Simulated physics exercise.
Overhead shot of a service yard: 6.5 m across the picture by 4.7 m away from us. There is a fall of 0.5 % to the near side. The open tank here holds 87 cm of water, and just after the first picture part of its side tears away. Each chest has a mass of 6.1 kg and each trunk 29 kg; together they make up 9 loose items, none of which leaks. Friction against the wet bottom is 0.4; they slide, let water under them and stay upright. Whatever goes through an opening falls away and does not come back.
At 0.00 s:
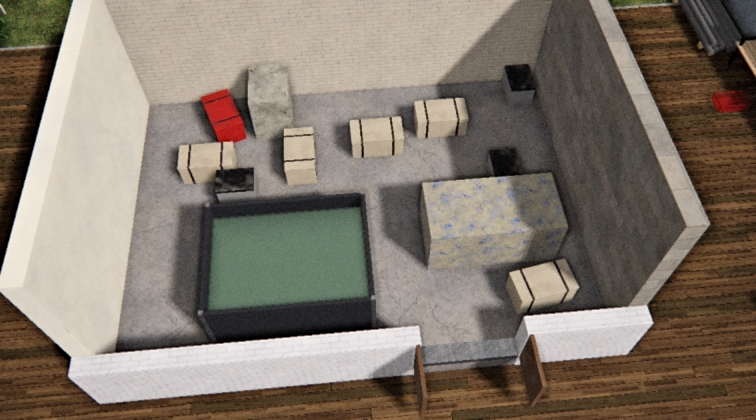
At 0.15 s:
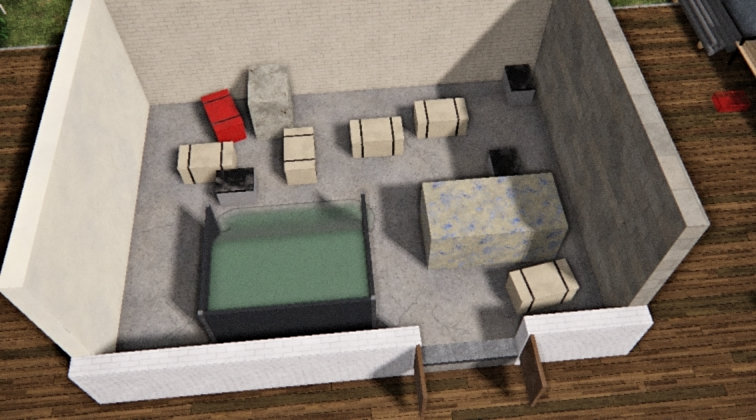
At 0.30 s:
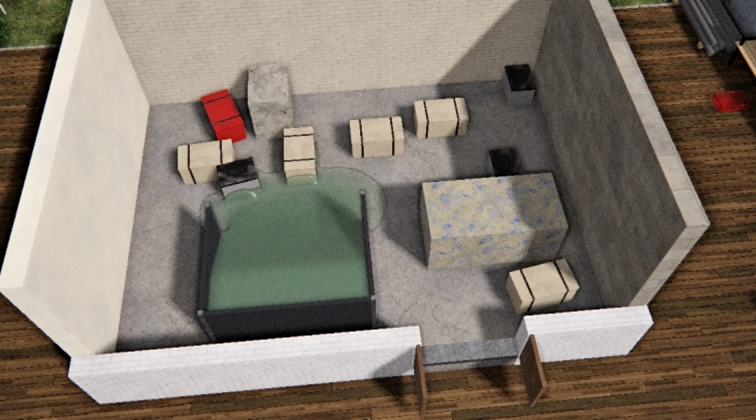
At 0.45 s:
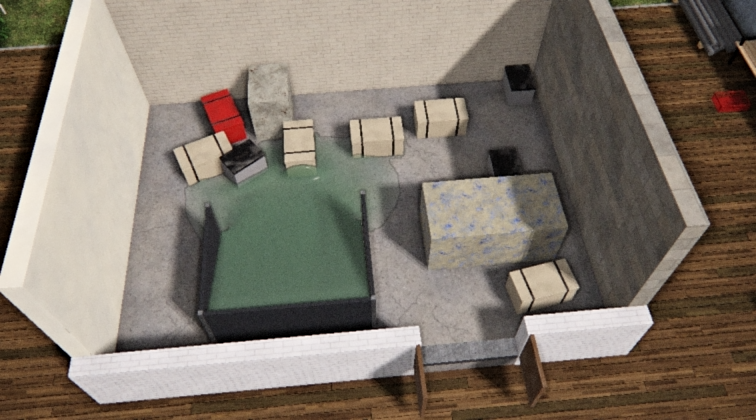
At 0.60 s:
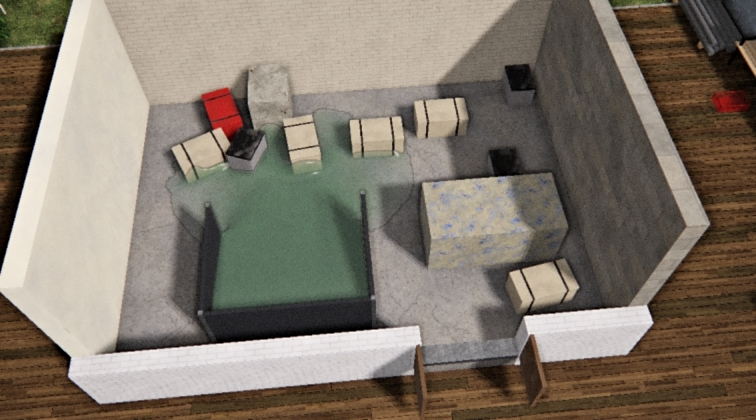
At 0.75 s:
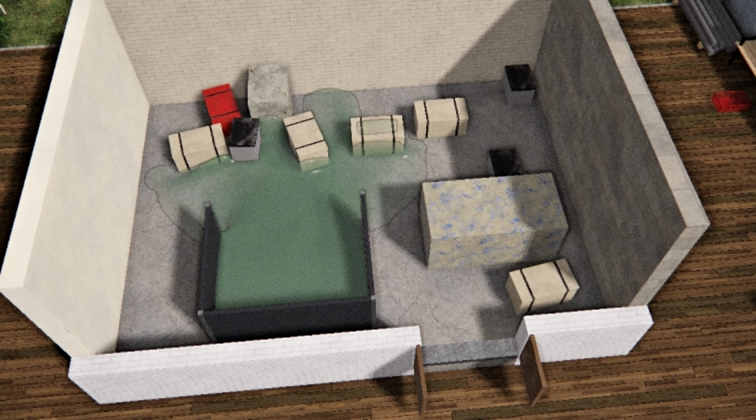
In the video, the far side of a dark open tank in a walled yard gives way and green water spreads across the floor toward the back, pushing a dark-topped box and turning nearby pale crates slightly.
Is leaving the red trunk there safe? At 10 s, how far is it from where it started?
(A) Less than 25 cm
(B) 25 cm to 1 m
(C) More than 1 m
C.
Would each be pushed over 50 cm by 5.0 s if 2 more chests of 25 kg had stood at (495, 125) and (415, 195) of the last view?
In sequence: Beyond it, then within it.
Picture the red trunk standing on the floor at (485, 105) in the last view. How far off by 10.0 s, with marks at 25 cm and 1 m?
I'd say it lands far off.
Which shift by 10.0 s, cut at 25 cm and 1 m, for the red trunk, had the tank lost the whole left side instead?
Outcome for the red trunk: It is borne far off.
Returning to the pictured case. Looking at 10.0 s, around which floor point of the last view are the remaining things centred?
Around (402, 210).
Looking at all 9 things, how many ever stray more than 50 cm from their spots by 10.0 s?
Count: 8.
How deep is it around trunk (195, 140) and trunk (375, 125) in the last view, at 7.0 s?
About 13 and 13 cm.
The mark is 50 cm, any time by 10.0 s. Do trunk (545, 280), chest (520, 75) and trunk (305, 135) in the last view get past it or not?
Results in listed order: Falls short / exceeds / exceeds.
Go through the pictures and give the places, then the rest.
The red trunk at (221, 109), on the bottom; water covers 2.9 m2; 0 of 9 have shifted, in the first frame.
The red trunk at (221, 109) rests on the ground; 4.2 m2 under water; 0 of 9 have shifted, in the second frame.
The red trunk at (221, 109), on the bottom; water covers 5.6 m2; 1 of 9 have shifted, in the third frame.
The red trunk at (221, 109) rests on the ground; 7.4 m2 under water; 3 of 9 have shifted, in the fourth frame.
The red trunk at (221, 108), on the bottom, 4 cm from its start; 9.0 m2 under water; 3 of 9 have shifted, in the fifth frame.
The red trunk at (221, 104), on the bottom, 12 cm from its start; water covers 10.6 m2; 4 of 9 have shifted, in the sixth frame.
After 2.0 s the red trunk is near (188, 97), 0.5 m from its start, afloat; 0 of 9 are out; 5 afloat.
After 4.5 s the red trunk is near (216, 174), 1.3 m from its start, afloat; 0 of 9 are out; 8 afloat.
After 7.0 s the red trunk is near (283, 218), 2.3 m from its start, aground; 0 of 9 are out; 7 afloat.
After 10.0 s the red trunk is near (248, 208), 2.0 m from its start, afloat; 0 of 9 are out; 6 afloat.
